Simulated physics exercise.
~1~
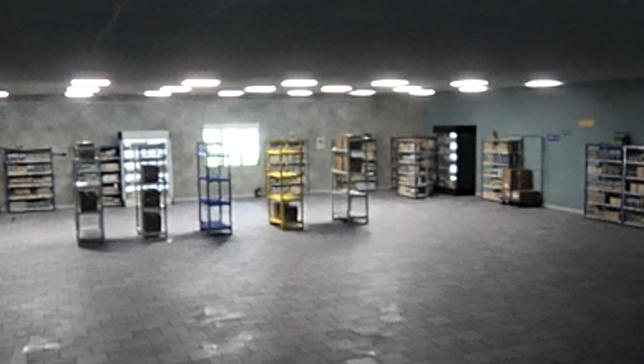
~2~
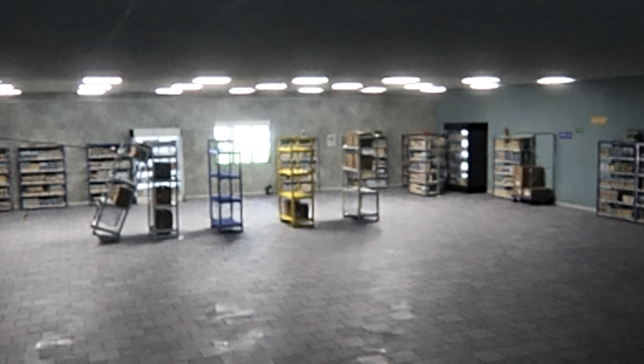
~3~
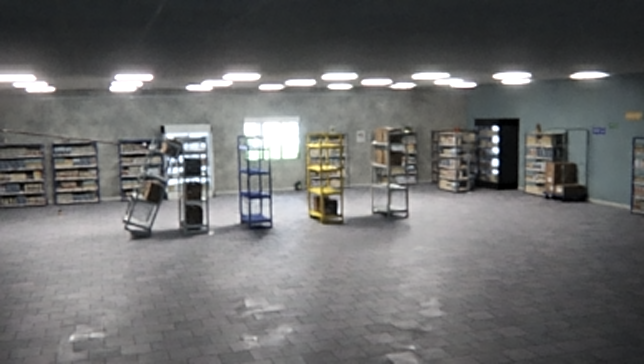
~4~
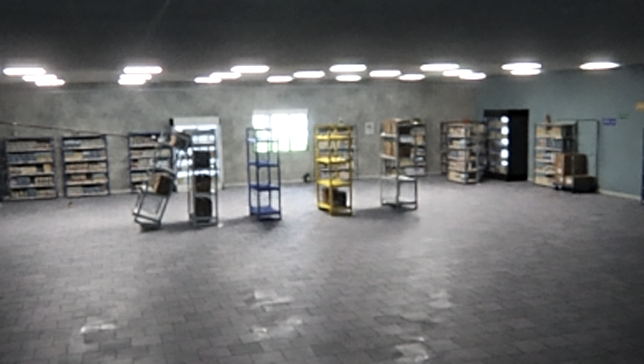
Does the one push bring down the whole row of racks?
No, only the first rack tips over and ends up leaning on the next one. The other four stay standing.
